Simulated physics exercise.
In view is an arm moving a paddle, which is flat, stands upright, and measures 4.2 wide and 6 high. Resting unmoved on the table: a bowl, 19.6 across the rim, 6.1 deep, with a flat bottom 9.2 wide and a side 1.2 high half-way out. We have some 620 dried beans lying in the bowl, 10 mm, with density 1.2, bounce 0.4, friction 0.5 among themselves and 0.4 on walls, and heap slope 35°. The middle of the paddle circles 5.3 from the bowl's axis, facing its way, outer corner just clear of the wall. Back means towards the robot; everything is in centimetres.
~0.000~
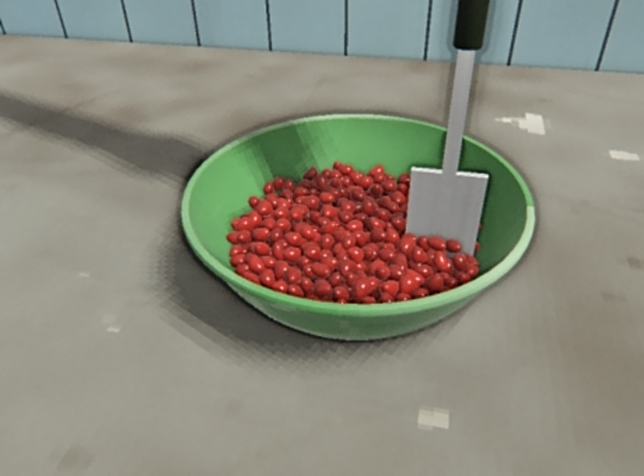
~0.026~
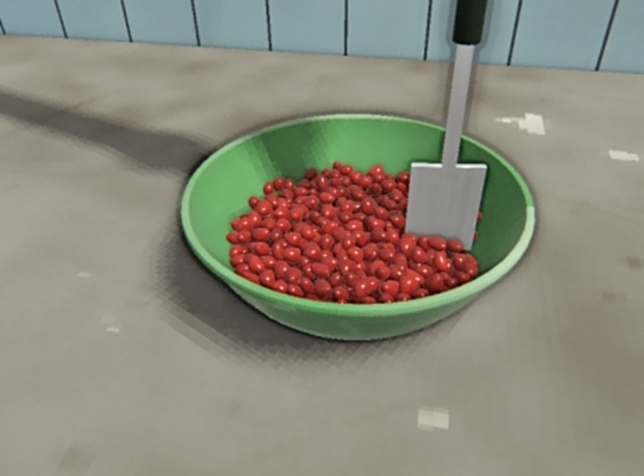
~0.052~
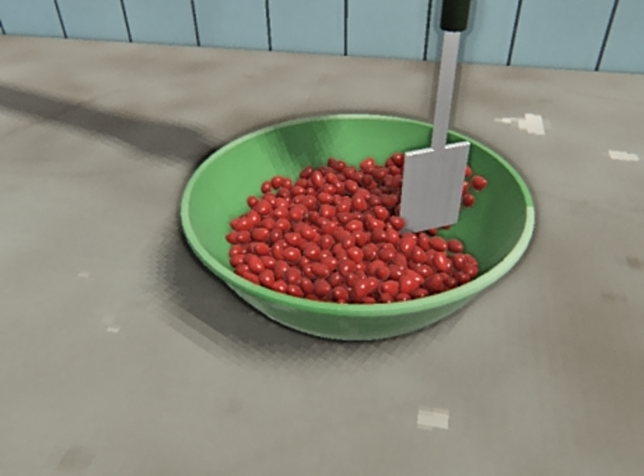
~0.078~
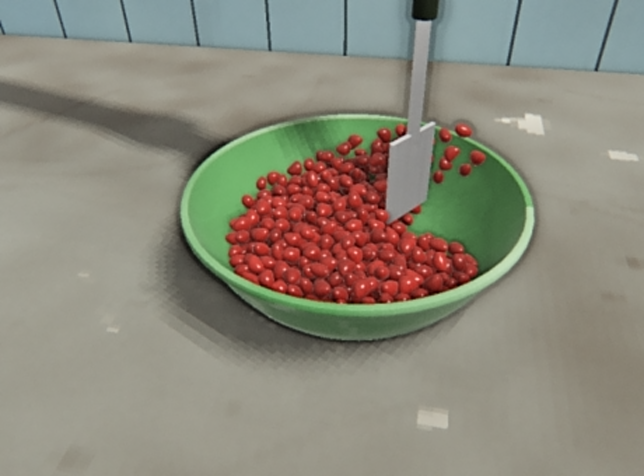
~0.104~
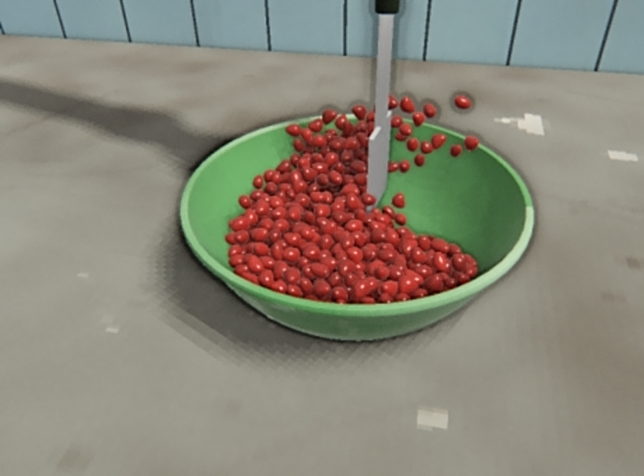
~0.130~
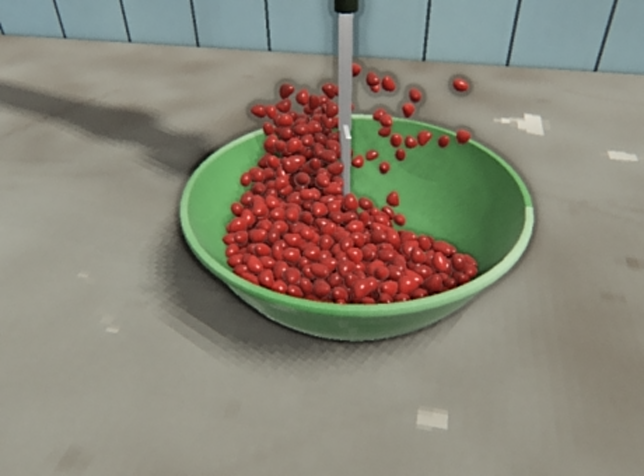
A flat metal paddle sweeping leftward through a green bowl of red beans, heaping them up the back and tossing some above the rim.
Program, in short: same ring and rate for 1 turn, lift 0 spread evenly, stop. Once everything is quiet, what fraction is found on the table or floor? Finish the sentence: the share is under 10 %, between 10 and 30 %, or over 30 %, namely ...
The share is over 30 %.
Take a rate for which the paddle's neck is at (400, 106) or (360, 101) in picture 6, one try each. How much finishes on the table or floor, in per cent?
Well, about 20 percent the first time and about 35 percent the second.
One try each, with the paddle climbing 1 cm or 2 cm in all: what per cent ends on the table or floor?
Near 30 in a hundred, then near 20 in a hundred.
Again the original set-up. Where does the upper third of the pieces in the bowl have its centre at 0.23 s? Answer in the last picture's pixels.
Centre estimate: Approx. (249, 231) px.
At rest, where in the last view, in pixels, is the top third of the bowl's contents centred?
Centre of top third: Approx. (407, 191).
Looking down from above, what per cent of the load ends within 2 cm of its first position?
Something close to 15 percent, I'd say.
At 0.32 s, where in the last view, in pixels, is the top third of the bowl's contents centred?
Somewhere around (423, 268), I think.
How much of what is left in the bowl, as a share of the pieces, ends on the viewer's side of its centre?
Roughly 30 per cent.
By 0.23 s, 200° round, highest piece 12 above the table; 548 in the bowl, 3 on the table or floor, 72 in flight or on the tool.
By 0.32 s, 294° round, highest piece 11 above the table; 466 in the bowl, 54 on the table or floor, 103 in flight or on the tool.
By 0.57 s, 0° round, highest piece 5 above the table; 392 in the bowl, 231 on the table or floor.
By 1.27 s, 0° round, highest piece 5 above the table; 392 in the bowl, 231 on the table or floor.
Final count, 392 in the bowl, 231 on the table or floor. That is 37 % on the table or floor.
